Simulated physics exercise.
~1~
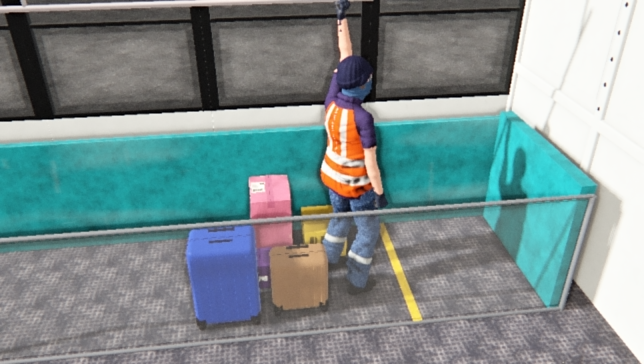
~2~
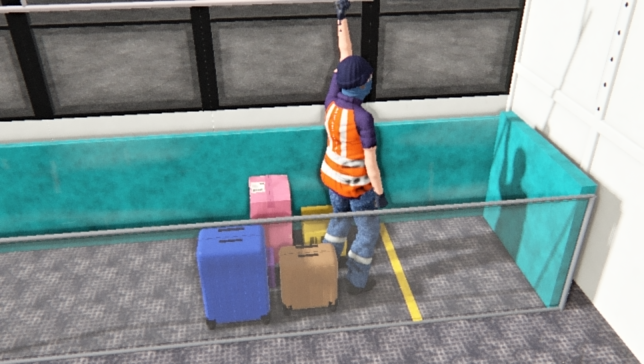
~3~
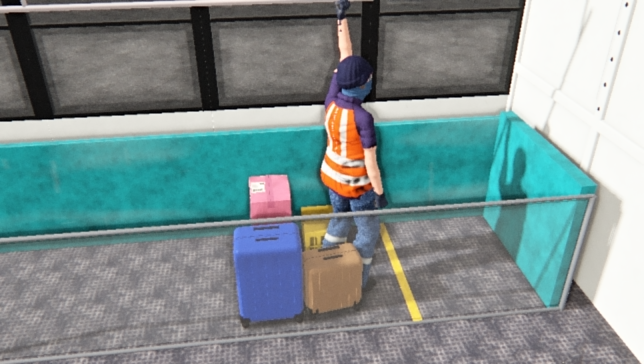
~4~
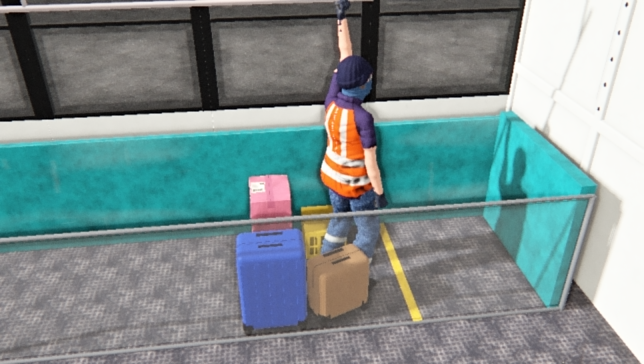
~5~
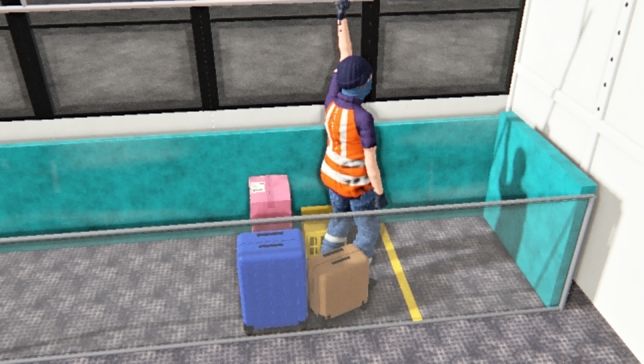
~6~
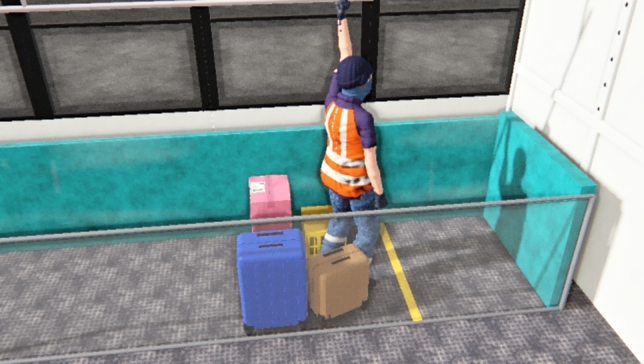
A worker in an orange vest stands with one arm raised as blue and brown suitcases slide right, stopping short of a yellow line.
